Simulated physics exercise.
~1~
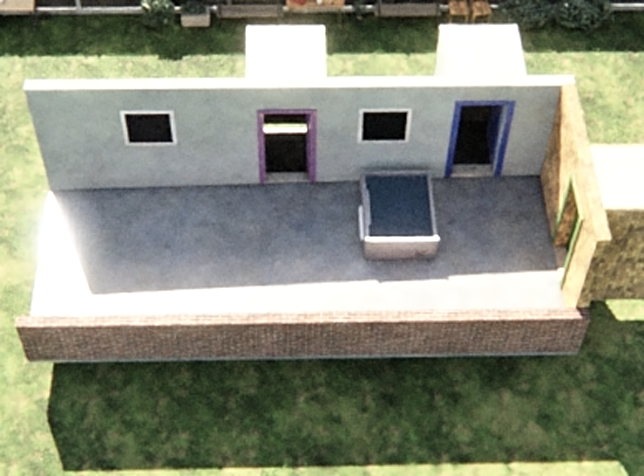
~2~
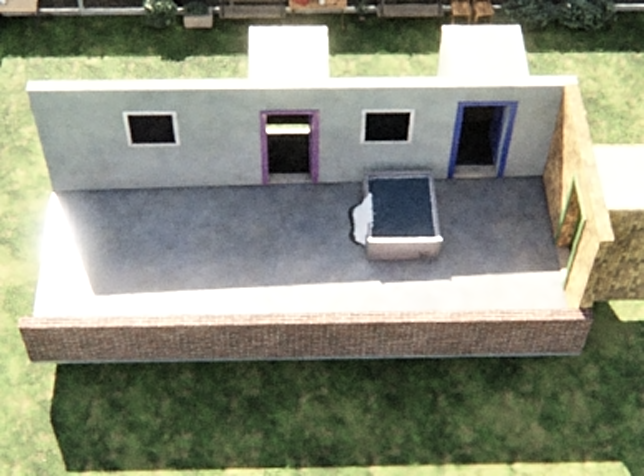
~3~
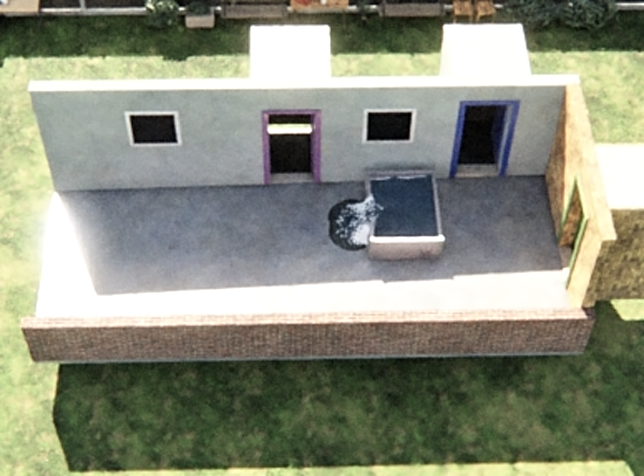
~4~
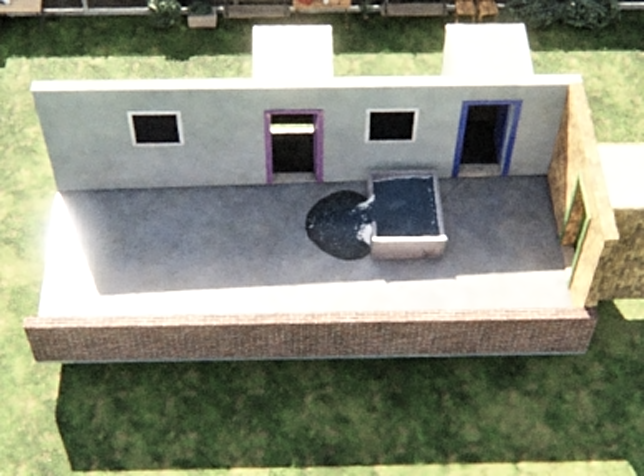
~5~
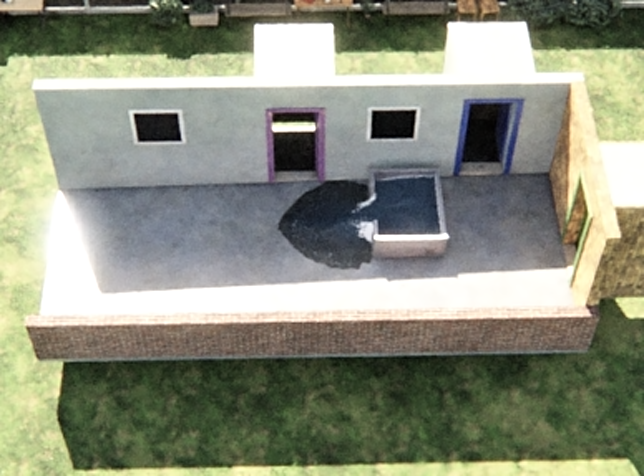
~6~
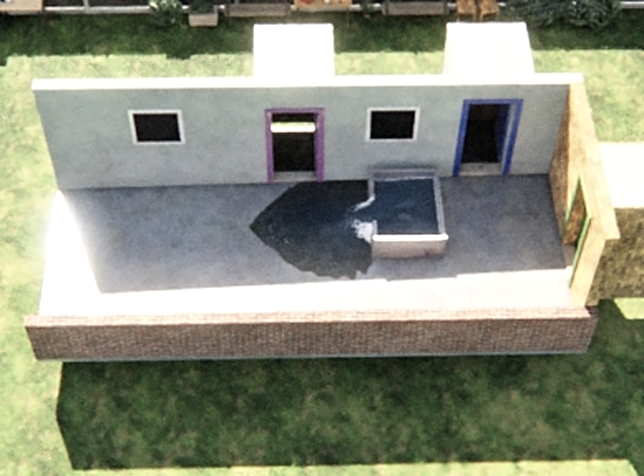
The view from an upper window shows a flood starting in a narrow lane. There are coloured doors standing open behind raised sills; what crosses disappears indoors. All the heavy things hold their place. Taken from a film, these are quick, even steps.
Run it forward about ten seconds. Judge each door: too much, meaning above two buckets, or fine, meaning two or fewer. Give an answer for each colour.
Purple door: Too much, green door: Fine, blue door: Fine.
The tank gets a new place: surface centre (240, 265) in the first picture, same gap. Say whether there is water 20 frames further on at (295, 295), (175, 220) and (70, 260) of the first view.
My reading is missed by the flood first, missed by the flood next and hit by the flood last.
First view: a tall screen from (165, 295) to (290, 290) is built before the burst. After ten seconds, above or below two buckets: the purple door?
As far as I can tell, the purple door beats the mark.
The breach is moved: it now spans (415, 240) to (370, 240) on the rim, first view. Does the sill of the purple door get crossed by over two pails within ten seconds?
In brief, the purple door remains below.
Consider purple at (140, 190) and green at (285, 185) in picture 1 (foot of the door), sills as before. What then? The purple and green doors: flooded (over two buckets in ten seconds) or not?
I'd say the purple door stays inside the limit and the green door exceeds the limit.
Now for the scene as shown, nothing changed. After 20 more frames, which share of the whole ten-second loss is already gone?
20 per cent.
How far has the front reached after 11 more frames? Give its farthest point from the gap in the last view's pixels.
Farthest reach: (90, 247).
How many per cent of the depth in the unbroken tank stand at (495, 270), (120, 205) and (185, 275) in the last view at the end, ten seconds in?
The depths come to near 0, 4 and 2 per cent respectively.
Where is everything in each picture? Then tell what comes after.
The first picture shows still water in the open tank at (399, 207).
In the second picture, the front is at (358, 207), out from the gap at (369, 218).
In the third picture, water pours out at (371, 219) and has run to (334, 212).
In the fourth picture, the front is at (309, 227), out from the gap at (373, 219).
In the fifth picture, the front is at (284, 224), out from the gap at (375, 217).
In the sixth picture, water pours out at (374, 217) and has run to (259, 223).
A moment on, water covers 25 % of the floor; the purple door under two buckets in, the green door not reached, the blue door not reached.
Next, water covers 45 % of the floor; the purple door under two buckets in, the green door not reached, the blue door not reached.
Then, water covers 55 % of the floor; the purple door over two buckets in, the green door not reached, the blue door not reached.
Later, water covers 50 % of the floor; the purple door over two buckets in, the green door not reached, the blue door not reached.
In the end, water covers 20 % of the floor; the purple door over two buckets in, the green door not reached, the blue door not reached.
